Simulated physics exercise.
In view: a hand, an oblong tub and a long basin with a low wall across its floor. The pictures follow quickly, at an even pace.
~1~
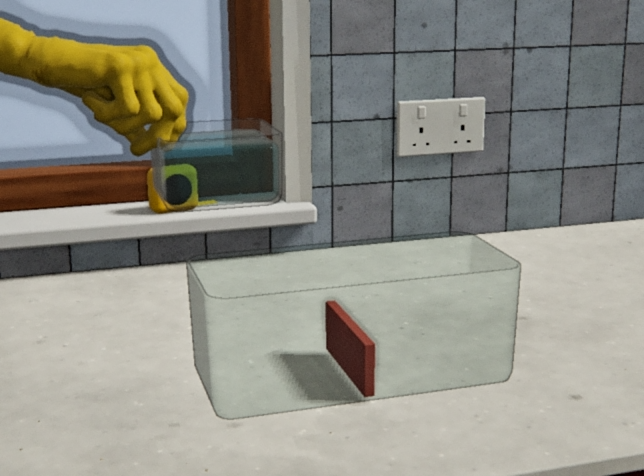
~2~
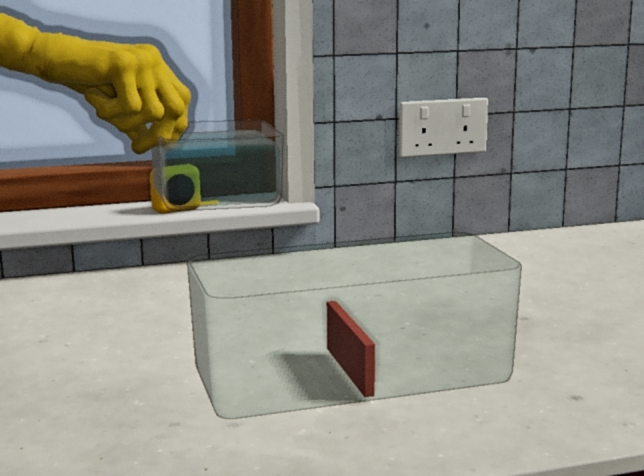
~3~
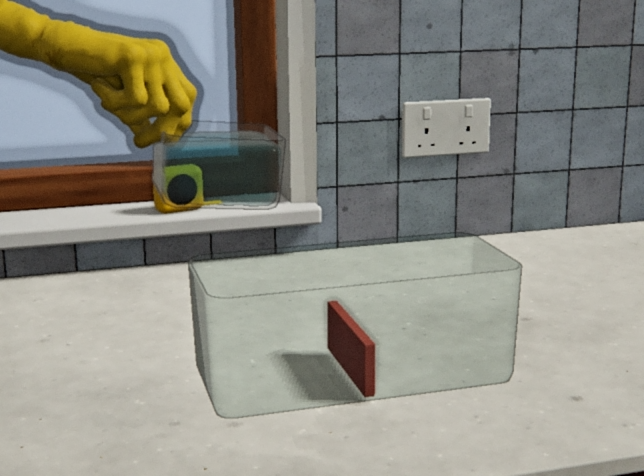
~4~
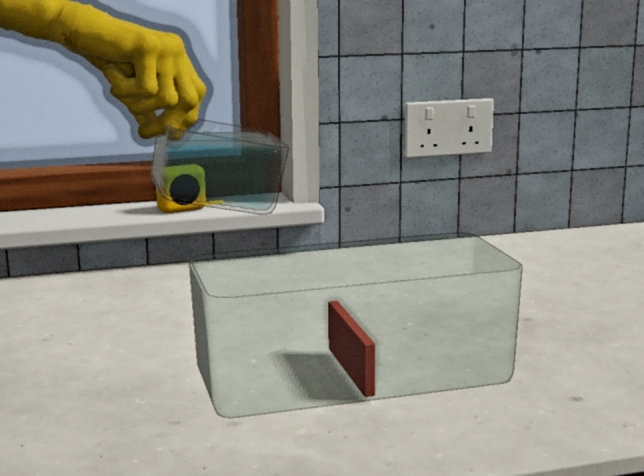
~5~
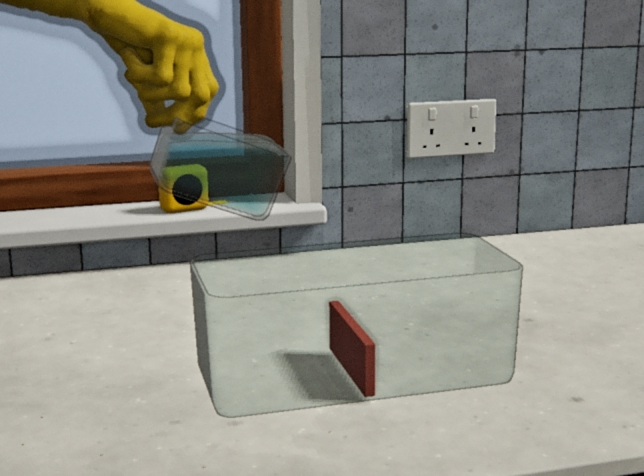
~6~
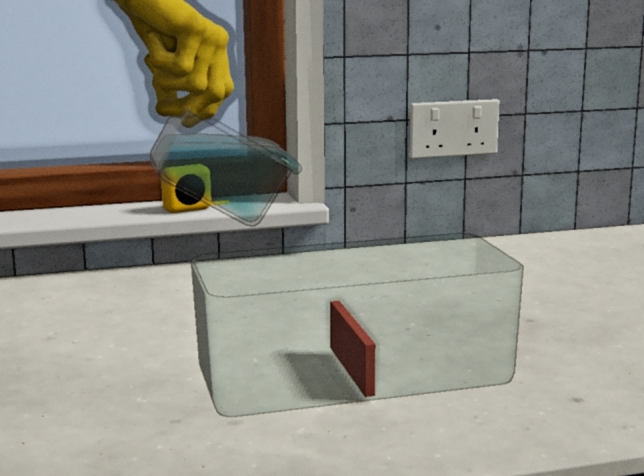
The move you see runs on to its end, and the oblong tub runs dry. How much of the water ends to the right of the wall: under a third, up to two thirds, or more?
In the end under a third is right of the wall.
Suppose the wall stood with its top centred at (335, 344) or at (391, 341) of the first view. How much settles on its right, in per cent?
Near 55 % and 15 %.
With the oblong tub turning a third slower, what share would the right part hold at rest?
Some 35 per cent.
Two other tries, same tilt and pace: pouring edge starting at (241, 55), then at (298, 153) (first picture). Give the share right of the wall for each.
First some 5, then 50 per cent.
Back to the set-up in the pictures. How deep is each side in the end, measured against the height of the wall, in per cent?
Left: 40 %. Right: 10 %.
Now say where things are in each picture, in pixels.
In the first picture, it leans 0°; its right rim is at (271, 128); the water meets the walls at (157, 144) and (268, 137); the long basin's rim runs from (196, 279) to (495, 250); the wall's top is at (349, 323).
In the second picture, it leans 1°; its right rim is at (273, 130); the water meets the walls at (158, 143) and (269, 137).
In the third picture, it leans 6°; its right rim is at (275, 135); the water meets the walls at (160, 142) and (271, 138).
In the fourth picture, it leans 13°; its right rim is at (278, 142); the water meets the walls at (163, 142) and (275, 140).
In the fifth picture, it leans 22°; its right rim is at (281, 152); the water meets the walls at (164, 142) and (277, 144); 2 per cent is over the edge.
In the sixth picture, it leans 32°; its right rim is at (282, 164); the water meets the walls at (161, 144) and (279, 152); 6 per cent is over the edge.
A moment on, the oblong tub is tipped on its side and 24 per cent is still to pour, 28 is left of the wall and 10 right of it.
Next, the oblong tub is tipped right over and 6 per cent is still to pour, 71 is left of the wall and 19 right of it.
Then the oblong tub is tipped right over and 0 per cent is still to pour, 76 is left of the wall and 19 right of it.
Later the oblong tub is tipped right over and 0 per cent is still to pour, 78 is left of the wall and 20 right of it.
Finally, 78 per cent lies left of the wall, 20 right of it and 2 outside.
